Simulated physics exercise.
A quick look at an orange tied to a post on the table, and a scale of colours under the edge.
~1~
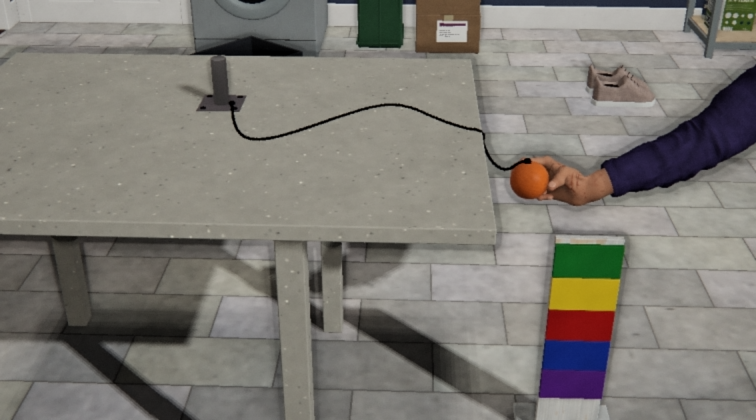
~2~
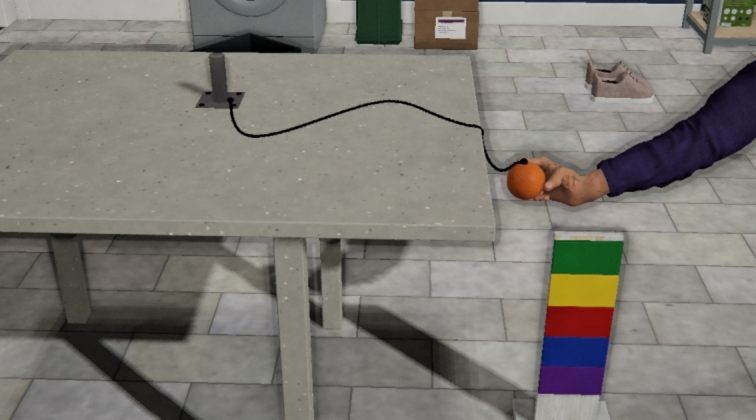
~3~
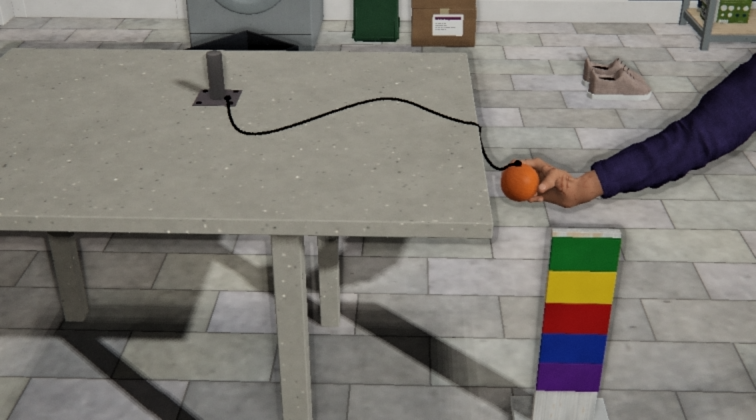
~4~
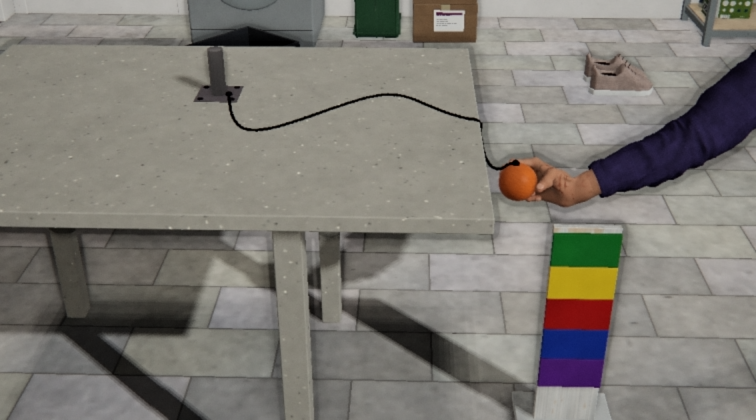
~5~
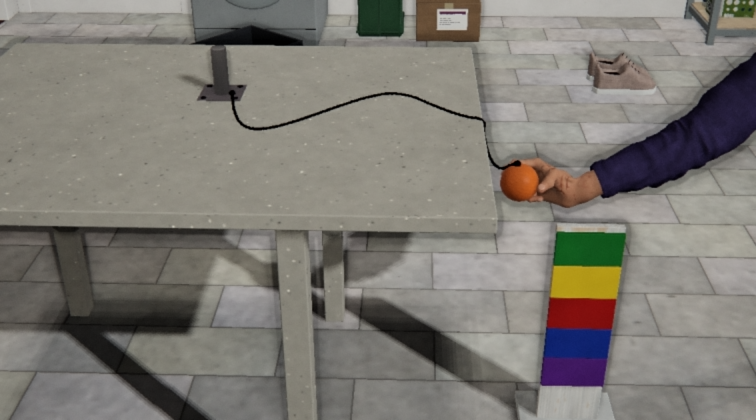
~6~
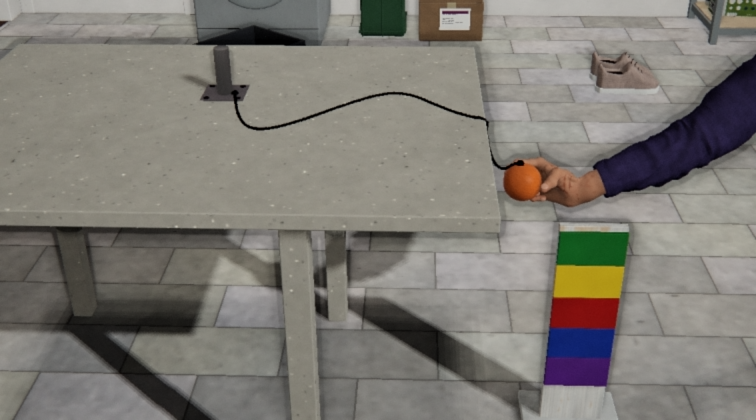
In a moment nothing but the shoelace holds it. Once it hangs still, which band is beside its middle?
At red.
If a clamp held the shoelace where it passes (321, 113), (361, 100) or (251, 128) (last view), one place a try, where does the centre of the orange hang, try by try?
The places are (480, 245), (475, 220) and (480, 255).
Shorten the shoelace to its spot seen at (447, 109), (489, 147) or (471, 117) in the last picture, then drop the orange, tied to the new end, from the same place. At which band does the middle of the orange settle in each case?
It would be above them all; yellow; green.
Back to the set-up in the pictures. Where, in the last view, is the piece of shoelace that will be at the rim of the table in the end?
That spot is around (391, 94).
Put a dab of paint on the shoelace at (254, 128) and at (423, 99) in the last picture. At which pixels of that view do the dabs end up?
At (327, 100), then (484, 152).
A little later, orange near (447, 302); level with red.
Next, orange near (490, 293); level with red.
When it is over, orange near (476, 296); level with red. Its centre hangs level with the red band.
